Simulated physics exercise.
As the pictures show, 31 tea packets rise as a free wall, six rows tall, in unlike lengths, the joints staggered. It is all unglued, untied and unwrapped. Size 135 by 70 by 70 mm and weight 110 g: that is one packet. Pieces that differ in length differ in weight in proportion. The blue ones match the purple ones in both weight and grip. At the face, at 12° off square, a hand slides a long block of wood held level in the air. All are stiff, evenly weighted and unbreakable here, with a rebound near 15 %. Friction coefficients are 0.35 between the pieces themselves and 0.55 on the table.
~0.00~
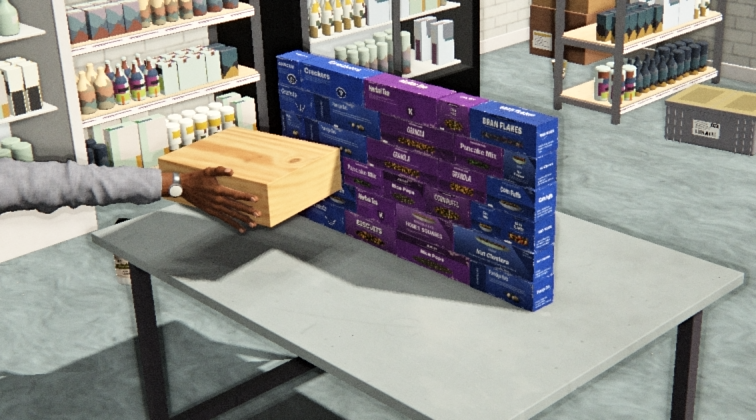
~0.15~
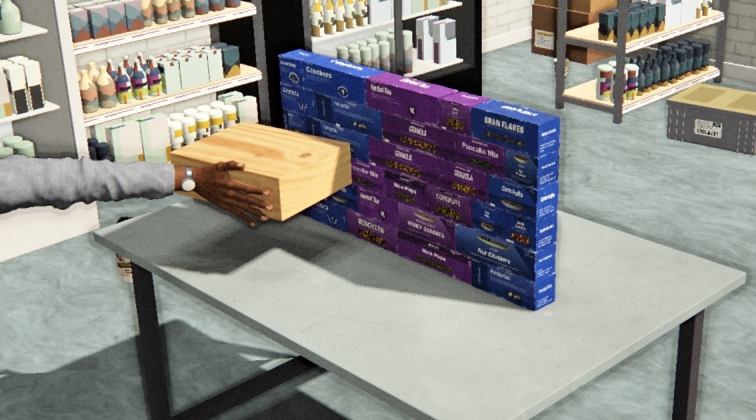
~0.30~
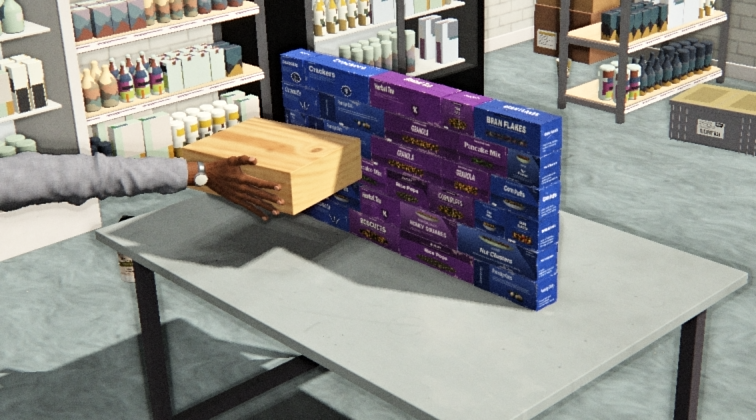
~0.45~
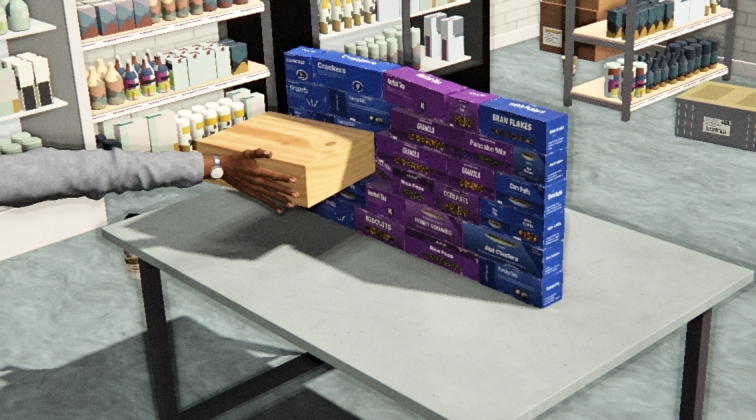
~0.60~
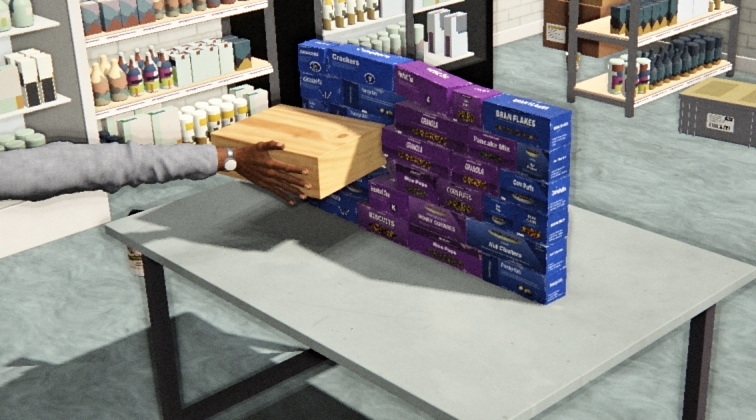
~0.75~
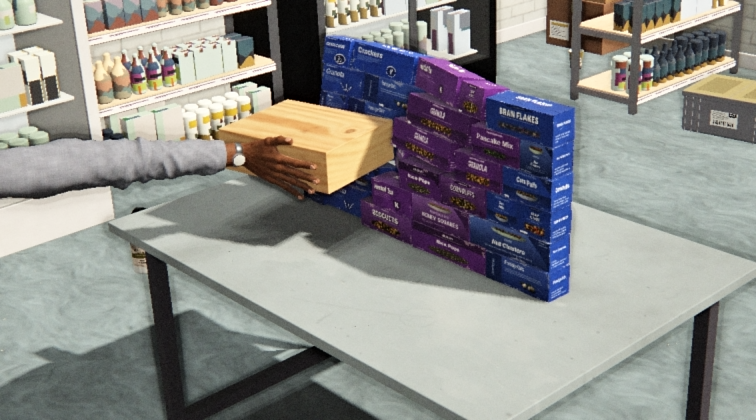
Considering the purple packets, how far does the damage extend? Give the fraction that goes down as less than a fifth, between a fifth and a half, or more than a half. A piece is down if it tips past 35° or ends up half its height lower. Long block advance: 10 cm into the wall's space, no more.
The fraction down is between a fifth and a half.
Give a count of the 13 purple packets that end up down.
Count: 5.
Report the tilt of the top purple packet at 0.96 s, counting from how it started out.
Tilt from start: Approx. 40 degrees.
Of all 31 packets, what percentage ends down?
50 %.
Around 0.96 s, 2 of the 13 purple packets down (12 of 31 in all colours); top purple packet tipped 40°, 51 mm lower.
Around 1.28 s, 5 of the 13 purple packets down (15 of 31 in all colours); top purple packet tipped 68°, 35 cm lower.
Finally (1.9 s), 5 of the 13 purple packets down (15 of 31 in all colours); top purple packet on its side; top blue packet unmoved. That is 38 per cent. Seen by the last camera, middles, top purple packet near (673, 391), top blue packet near (529, 118).
